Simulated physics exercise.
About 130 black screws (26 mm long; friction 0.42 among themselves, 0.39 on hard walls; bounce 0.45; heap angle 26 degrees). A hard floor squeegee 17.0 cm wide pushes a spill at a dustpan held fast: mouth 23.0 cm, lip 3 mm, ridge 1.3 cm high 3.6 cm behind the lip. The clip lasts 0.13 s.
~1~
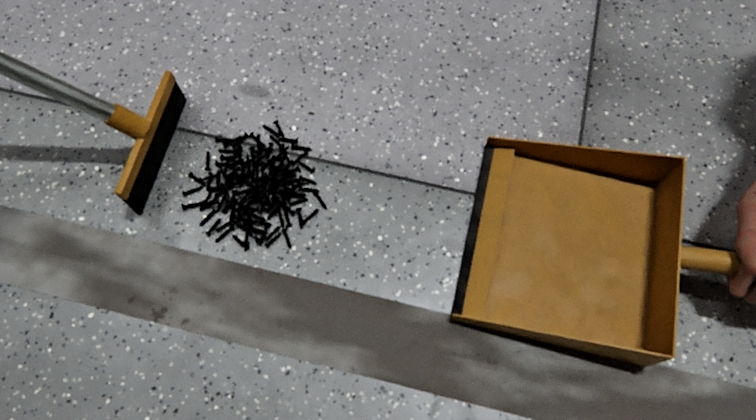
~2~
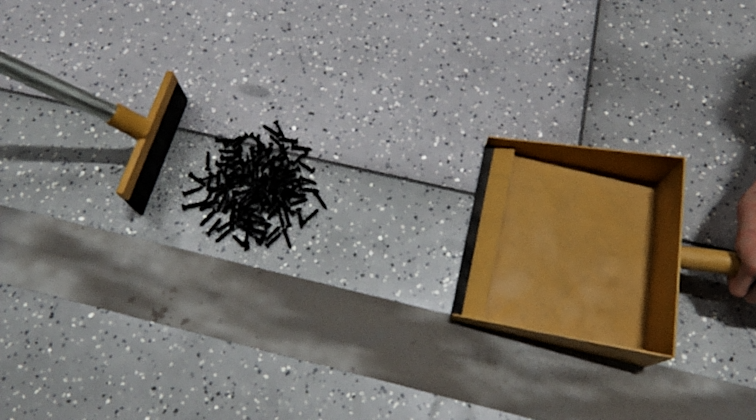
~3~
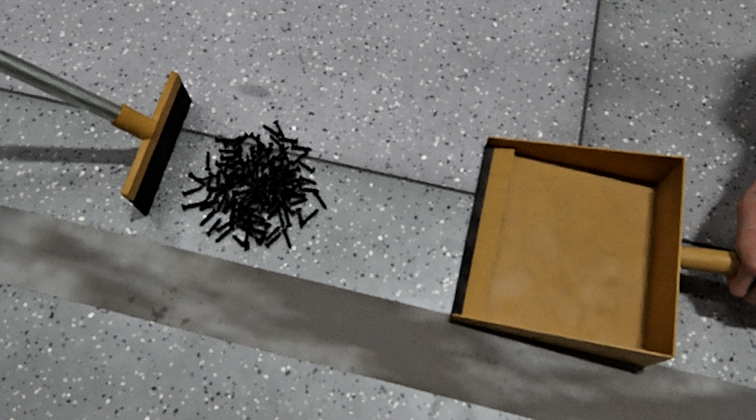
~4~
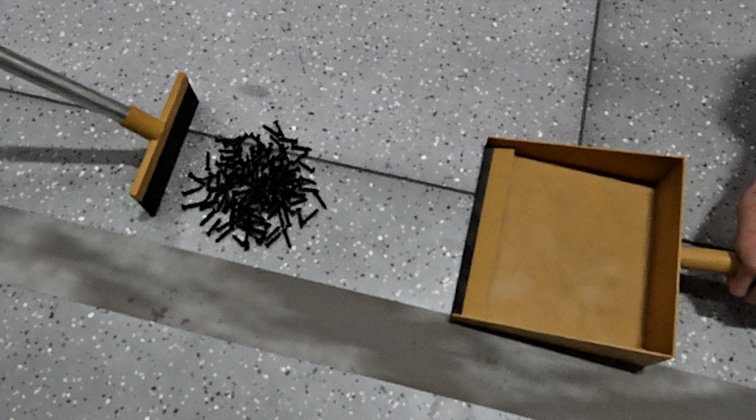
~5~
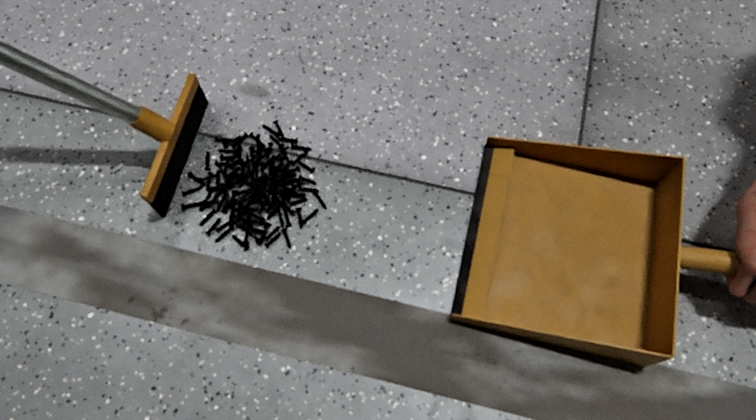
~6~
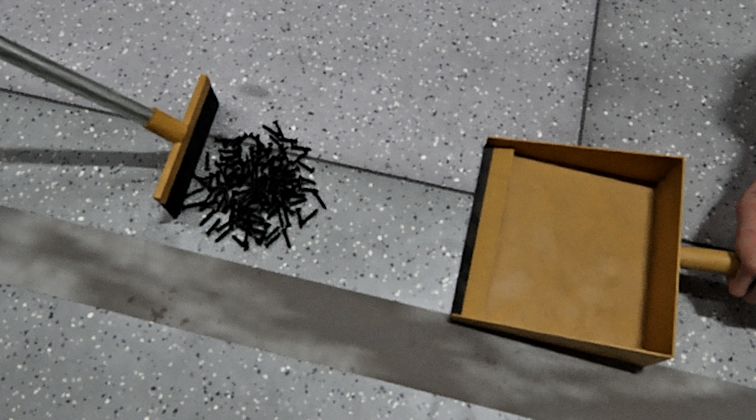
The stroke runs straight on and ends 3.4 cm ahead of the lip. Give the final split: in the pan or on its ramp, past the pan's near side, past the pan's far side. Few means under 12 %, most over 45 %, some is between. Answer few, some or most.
In the pan or on its ramp: Some; past the pan's near side: Few; past the pan's far side: Few.
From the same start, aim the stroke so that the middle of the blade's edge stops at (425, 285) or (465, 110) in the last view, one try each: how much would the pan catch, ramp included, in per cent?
Some 15 and 5 per cent.
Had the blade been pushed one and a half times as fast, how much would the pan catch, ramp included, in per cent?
It would be near 25 per cent.
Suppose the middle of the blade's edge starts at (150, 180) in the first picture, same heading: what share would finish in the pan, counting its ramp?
Some 20 per cent.
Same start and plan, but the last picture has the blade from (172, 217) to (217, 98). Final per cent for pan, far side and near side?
Pan 25, far 5, near 15.
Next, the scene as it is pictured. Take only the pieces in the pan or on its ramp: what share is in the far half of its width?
Roughly 60 per cent.
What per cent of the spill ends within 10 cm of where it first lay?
Some 15 per cent.
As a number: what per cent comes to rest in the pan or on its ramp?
Some 20 per cent.
Then, 0.27 s after the last picture, middle of the blade 20 cm from the lip; 0 % over the lip, far side 0 %, near side 0 %.
Then, 0.44 s after the last picture, middle of the blade 10 cm from the lip; 0 % over the lip, far side 0 %, near side 0 %.
Then, 0.74 s after the last picture, middle of the blade 4 cm from the lip; 20 % over the lip, far side 0 %, near side 0 %.
In the end, pan 20 %, near side 0 %, far side 0 %, in front of the lip or behind the blade 75 %.
